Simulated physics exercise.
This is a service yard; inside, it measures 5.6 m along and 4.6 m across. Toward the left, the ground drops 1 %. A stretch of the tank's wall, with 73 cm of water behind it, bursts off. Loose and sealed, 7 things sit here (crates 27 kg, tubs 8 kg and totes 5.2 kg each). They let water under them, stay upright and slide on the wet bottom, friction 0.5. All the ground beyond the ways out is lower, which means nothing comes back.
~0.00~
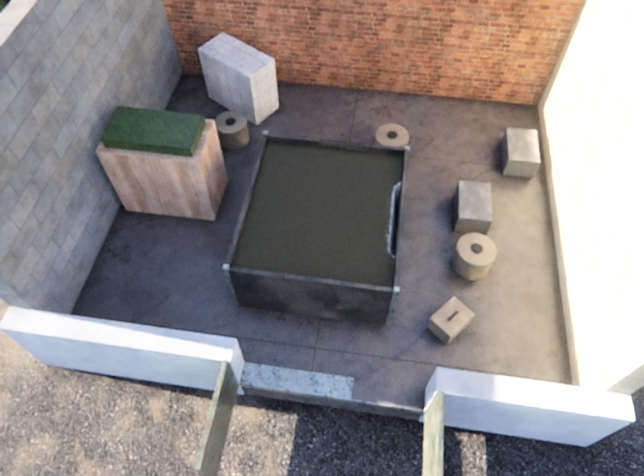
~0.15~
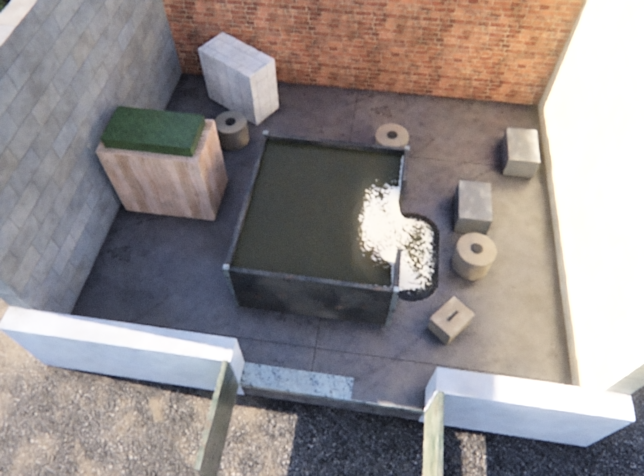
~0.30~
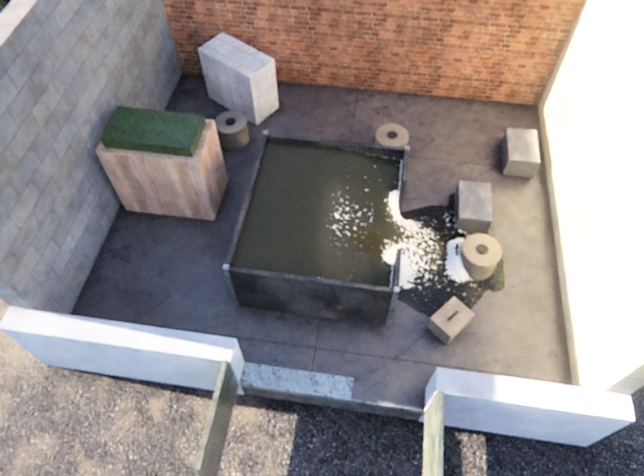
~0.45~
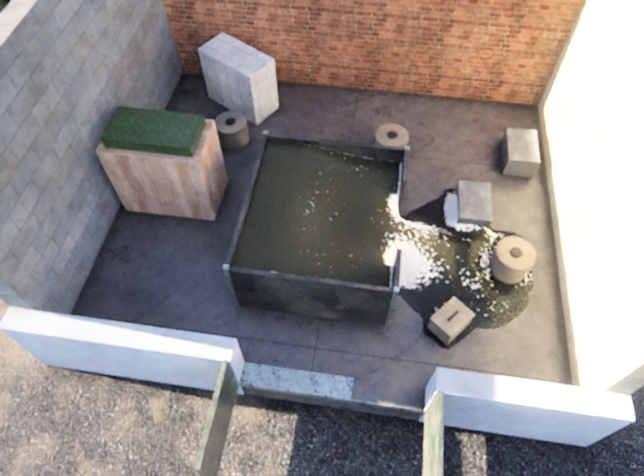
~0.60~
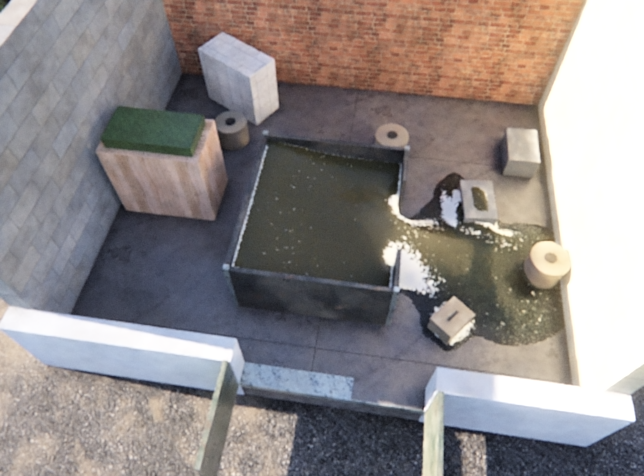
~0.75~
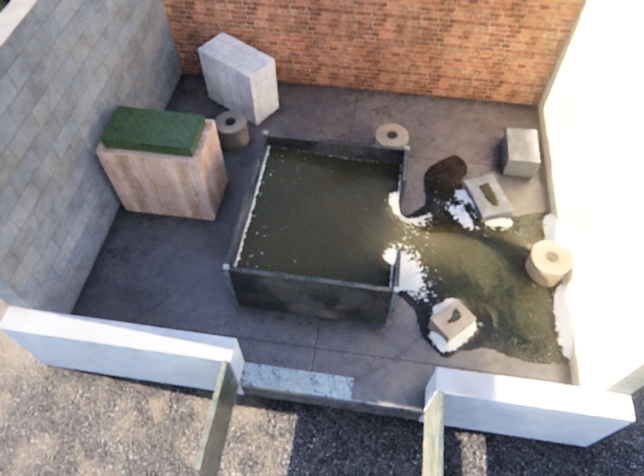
Walled service yard with water bursting from the right side of a dark tank, pushing a round tub rightward, then shifting a grey crate.
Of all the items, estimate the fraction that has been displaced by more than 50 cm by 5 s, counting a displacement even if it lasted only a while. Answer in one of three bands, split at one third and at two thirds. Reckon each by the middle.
Two thirds or more.
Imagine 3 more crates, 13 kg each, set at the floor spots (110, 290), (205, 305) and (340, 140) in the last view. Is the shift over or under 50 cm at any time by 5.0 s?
Answers in order are crosses the line, crosses the line and crosses the line.
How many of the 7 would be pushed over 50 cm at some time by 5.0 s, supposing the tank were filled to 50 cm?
The answer would then be 4.
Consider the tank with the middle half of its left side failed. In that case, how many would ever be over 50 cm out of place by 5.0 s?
Then the count would be 1.
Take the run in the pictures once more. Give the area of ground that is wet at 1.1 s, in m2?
Close to 9.0 m2, I'd say.
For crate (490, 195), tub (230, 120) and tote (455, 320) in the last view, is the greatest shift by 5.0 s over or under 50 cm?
Result, in order: Overshooting / undershooting / overshooting.
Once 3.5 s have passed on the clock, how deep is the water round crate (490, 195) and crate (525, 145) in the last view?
Depths: Near 8 cm, then near 12 cm.
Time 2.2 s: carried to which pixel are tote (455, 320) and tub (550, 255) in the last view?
Somewhere around (379, 327) and (536, 302).
After 1.1 s 2 of 7 are over 50 cm from their spots; 1 afloat.
After 2.2 s 4 of 7 are over 50 cm from their spots; 2 afloat.
After 3.5 s 4 of 7 are over 50 cm from their spots; 3 afloat.
After 5.0 s 5 of 7 are over 50 cm from their spots, and 5 have been at some point; 0 afloat.
